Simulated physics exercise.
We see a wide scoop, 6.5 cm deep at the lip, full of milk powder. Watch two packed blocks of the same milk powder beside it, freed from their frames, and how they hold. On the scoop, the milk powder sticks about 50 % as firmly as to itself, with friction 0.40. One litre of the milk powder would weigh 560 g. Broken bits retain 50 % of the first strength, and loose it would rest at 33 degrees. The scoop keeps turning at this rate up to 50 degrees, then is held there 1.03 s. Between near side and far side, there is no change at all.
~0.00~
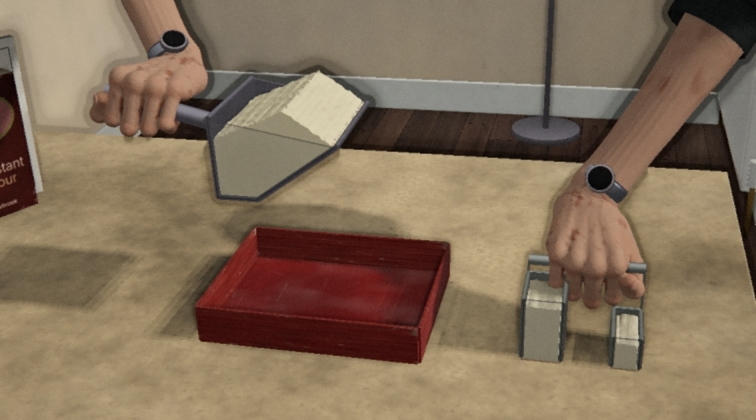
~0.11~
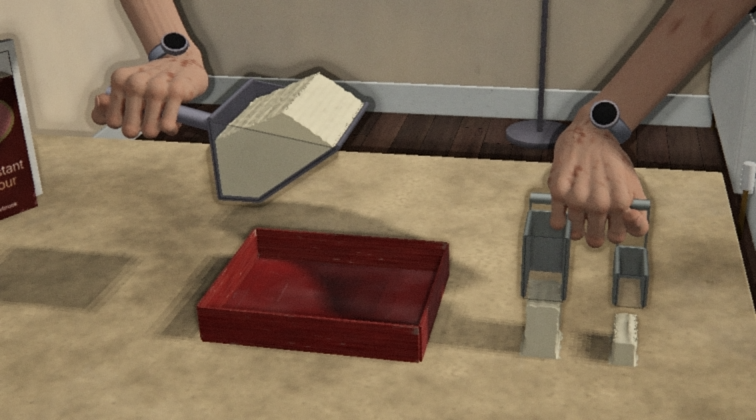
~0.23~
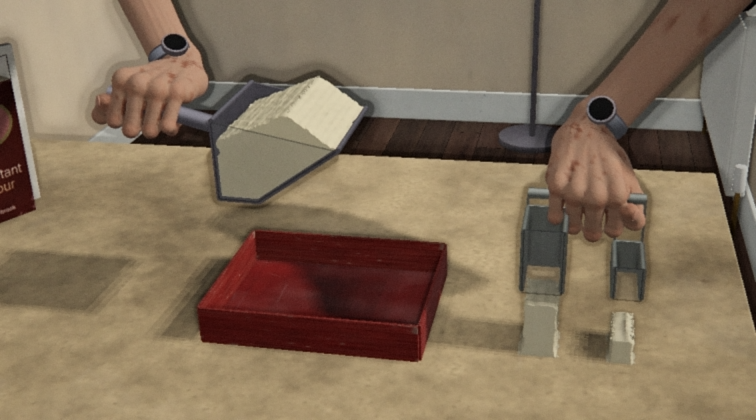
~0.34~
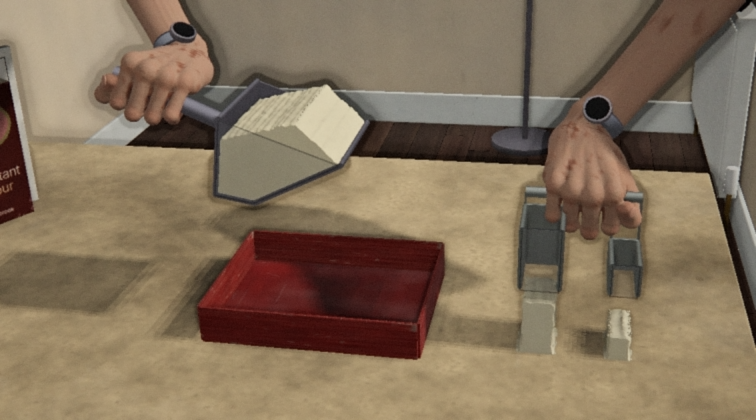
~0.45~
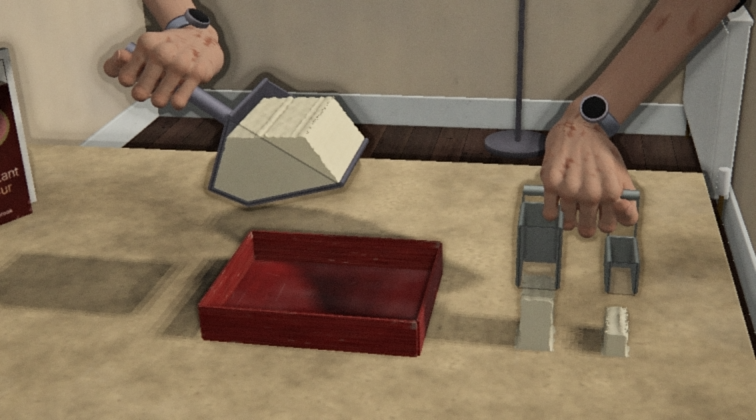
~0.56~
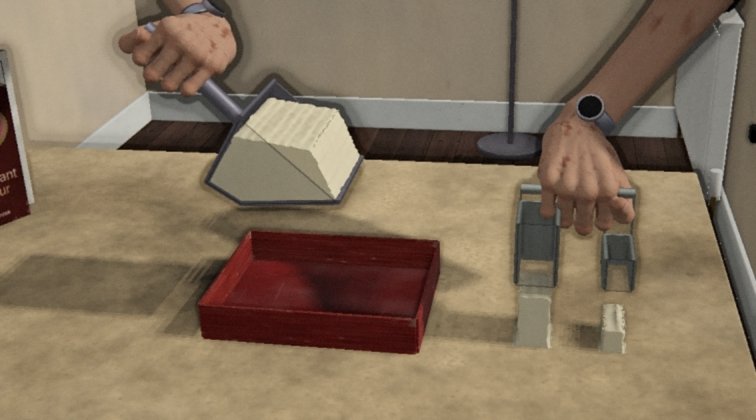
On a tan, mottled tabletop before a beige wall and dark floor, seen from slightly above, a hand at left grips a wide grey scoop heaped with cream powder. A red tray sits below it, with two small powder-filled grey holders at right. The right hand lifts the holders off two pale blocks, then the scoop tilts steadily down to the right as the view drifts slightly.
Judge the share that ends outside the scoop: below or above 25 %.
It comes out short of 25 per cent.
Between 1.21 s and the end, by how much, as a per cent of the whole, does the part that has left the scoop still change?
The shift from then on comes to some 0 in a hundred.
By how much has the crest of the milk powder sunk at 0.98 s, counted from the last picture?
Some 0.5 cm.
By 0.76 s, the scoop is at 49 degrees and 0 % has left it.
By 0.98 s, the scoop is at 50 degrees and 0 % has left it.
By 1.21 s, the scoop is at 50 degrees and 0 % has left it.
By 1.43 s, the scoop is at 50 degrees and 0 % has left it.
By 1.53 s, at the end, the scoop is at 50 degrees and 0 % has left it.
